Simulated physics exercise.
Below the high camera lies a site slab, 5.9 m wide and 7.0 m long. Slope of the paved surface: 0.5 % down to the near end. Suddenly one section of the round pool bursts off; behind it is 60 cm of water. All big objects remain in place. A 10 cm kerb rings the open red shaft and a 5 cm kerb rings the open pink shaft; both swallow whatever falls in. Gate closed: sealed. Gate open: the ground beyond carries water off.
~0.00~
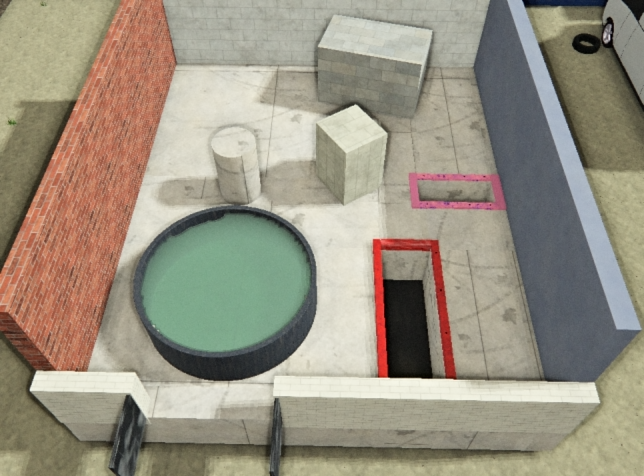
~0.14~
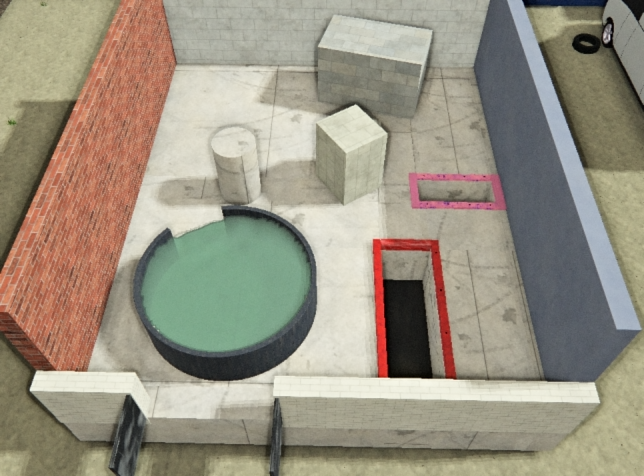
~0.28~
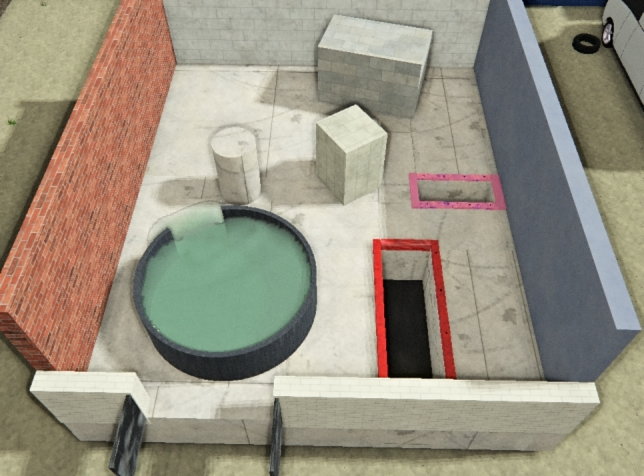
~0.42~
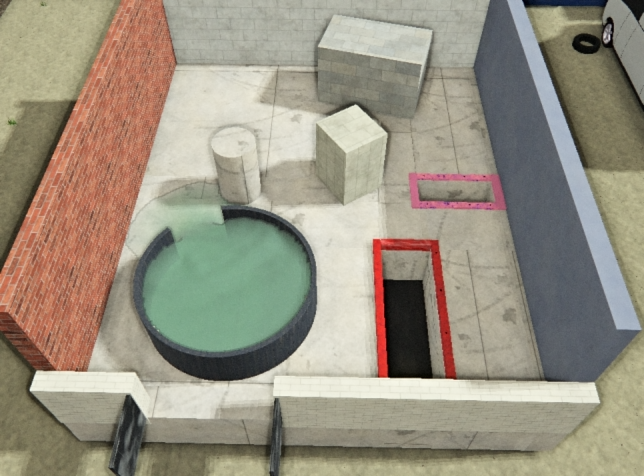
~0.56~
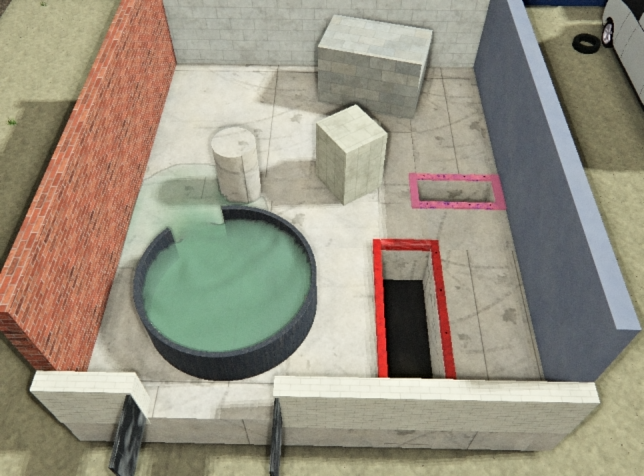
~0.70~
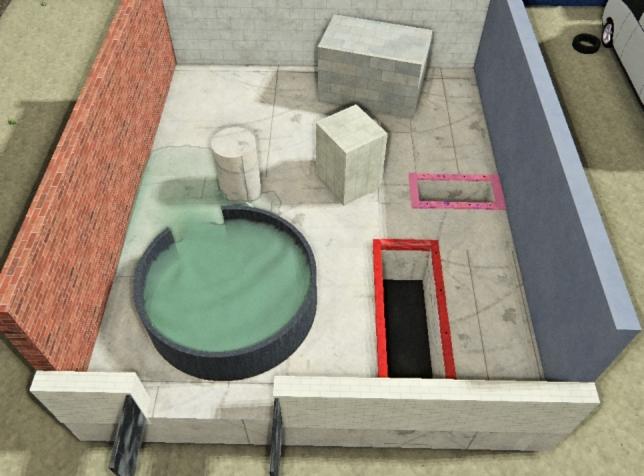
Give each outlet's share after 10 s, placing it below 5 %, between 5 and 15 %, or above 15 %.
Shares: Gate opening under 5 %, red pit not even 5 %, pink pit less than 5 %.
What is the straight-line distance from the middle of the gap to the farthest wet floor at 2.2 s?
Around 4.6 metres.
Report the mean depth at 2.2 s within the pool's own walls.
The mean depth is around 39 cm.
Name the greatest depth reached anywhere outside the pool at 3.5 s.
Roughly 28 cm.
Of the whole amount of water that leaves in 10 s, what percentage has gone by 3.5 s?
I'd say close to 0 in a hundred.
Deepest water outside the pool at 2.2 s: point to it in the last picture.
In the last picture, around (177, 66).
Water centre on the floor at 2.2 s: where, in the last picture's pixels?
Centre: Approx. (213, 242) px.
After 1.4 s water covers 20 % of the floor and is deepest (30 cm) near (198, 239); gone so far, the gate opening 0 %, the red pit 0 %, the pink pit 0 %.
After 2.2 s water covers 30 % of the floor and is deepest (34 cm) near (177, 66); gone so far, the gate opening 0 %, the red pit 0 %, the pink pit 0 %.
After 3.5 s water covers 40 % of the floor and is deepest (28 cm) near (322, 79); gone so far, the gate opening 0 %, the red pit 0 %, the pink pit 0 %.
After 6.0 s water covers 65 % of the floor and is deepest (22 cm) near (321, 91); gone so far, the gate opening 1 %, the red pit 0 %, the pink pit 0 %.
After 10.0 s water covers 85 % of the floor and is deepest (13 cm) near (321, 91); gone so far, the gate opening 3 %, the red pit 0 %, the pink pit 1 %.
